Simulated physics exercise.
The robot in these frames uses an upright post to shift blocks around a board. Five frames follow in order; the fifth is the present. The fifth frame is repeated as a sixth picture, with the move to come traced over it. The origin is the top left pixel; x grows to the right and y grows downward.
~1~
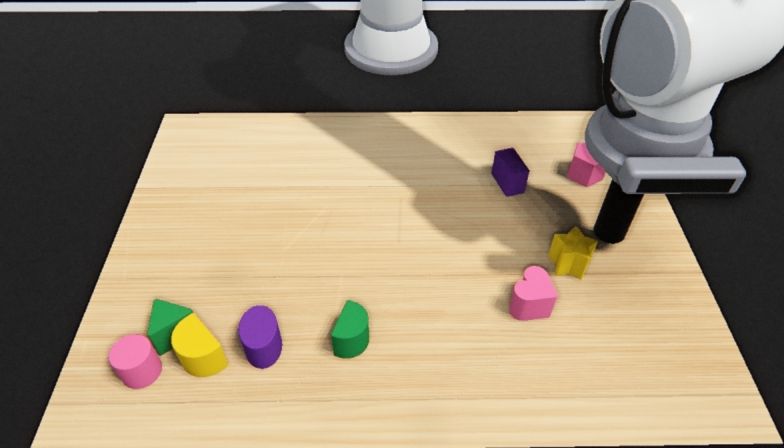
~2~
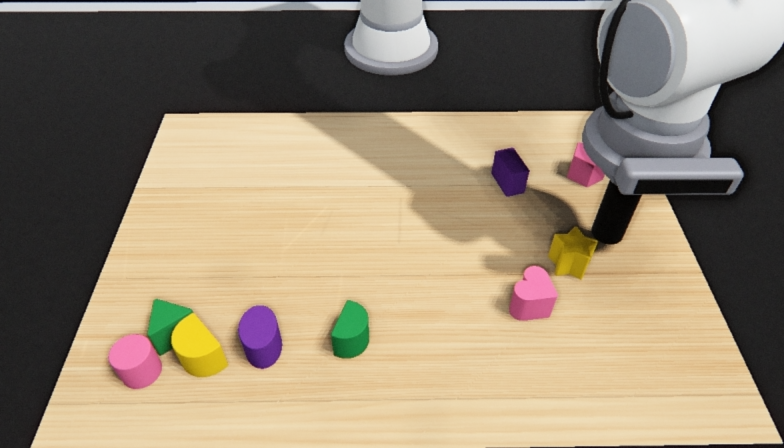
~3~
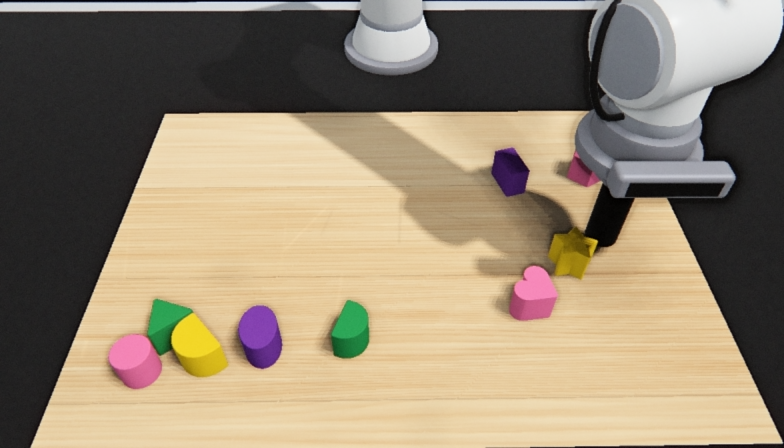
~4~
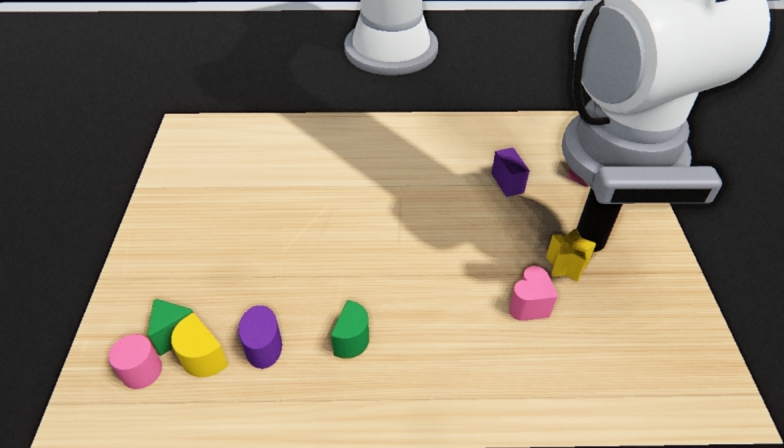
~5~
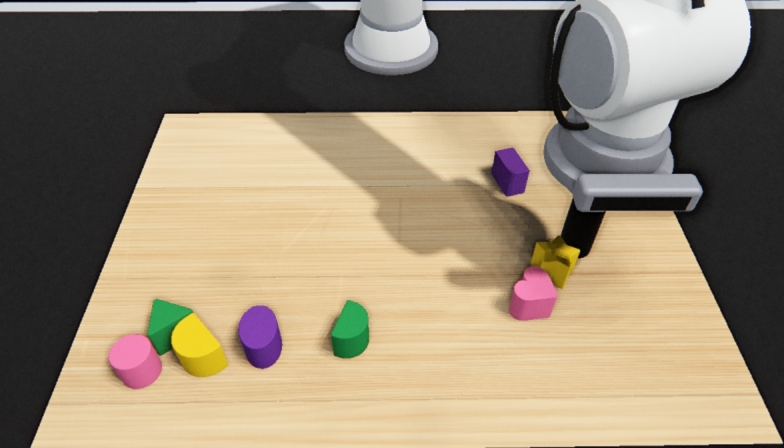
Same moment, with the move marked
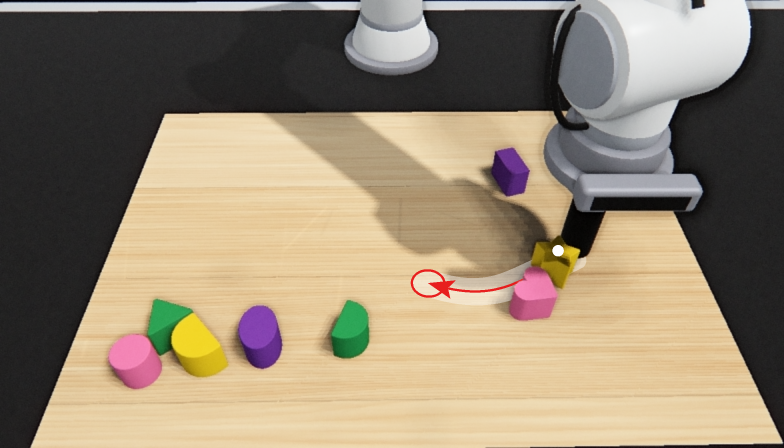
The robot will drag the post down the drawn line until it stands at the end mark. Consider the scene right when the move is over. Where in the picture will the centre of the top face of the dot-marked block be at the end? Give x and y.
The middle of its top is at (447, 293).
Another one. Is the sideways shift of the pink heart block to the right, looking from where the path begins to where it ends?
That would be a no.
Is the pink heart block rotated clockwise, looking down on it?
No, I don't think so.
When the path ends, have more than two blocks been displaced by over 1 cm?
No
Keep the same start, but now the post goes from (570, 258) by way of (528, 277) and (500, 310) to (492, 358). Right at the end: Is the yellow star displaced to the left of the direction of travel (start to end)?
No, that is not what happens.
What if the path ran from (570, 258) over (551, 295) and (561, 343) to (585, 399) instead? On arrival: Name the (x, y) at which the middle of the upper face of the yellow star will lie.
I'd expect the centre of its top face to be at (525, 292).
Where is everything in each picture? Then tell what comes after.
The first frame shows post tip (609, 233); block tops, pink heart block (536, 285); yellow star (576, 242).
The second frame shows post (607, 233); blocks unchanged.
The third frame shows post (600, 236); blocks unchanged.
The fourth frame shows post (590, 241); yellow star (574, 244).
The fifth frame shows post (574, 247); pink heart block (536, 285); yellow star (558, 251).
Path on the board, from (570, 258) via (529, 277) and (481, 291), ending at (428, 283); the dot is on the yellow star.
On the path given first. One third of the way, post (530, 267); pink heart block (522, 304), turned 70° anticlockwise; yellow star (512, 272).
Two thirds of the way, post (481, 281); pink heart block (516, 312), turned 100° anticlockwise; yellow star (464, 290).
At the end, post (429, 273); pink heart block (516, 312), turned 100° anticlockwise; yellow star (447, 293), turned 45° anticlockwise.
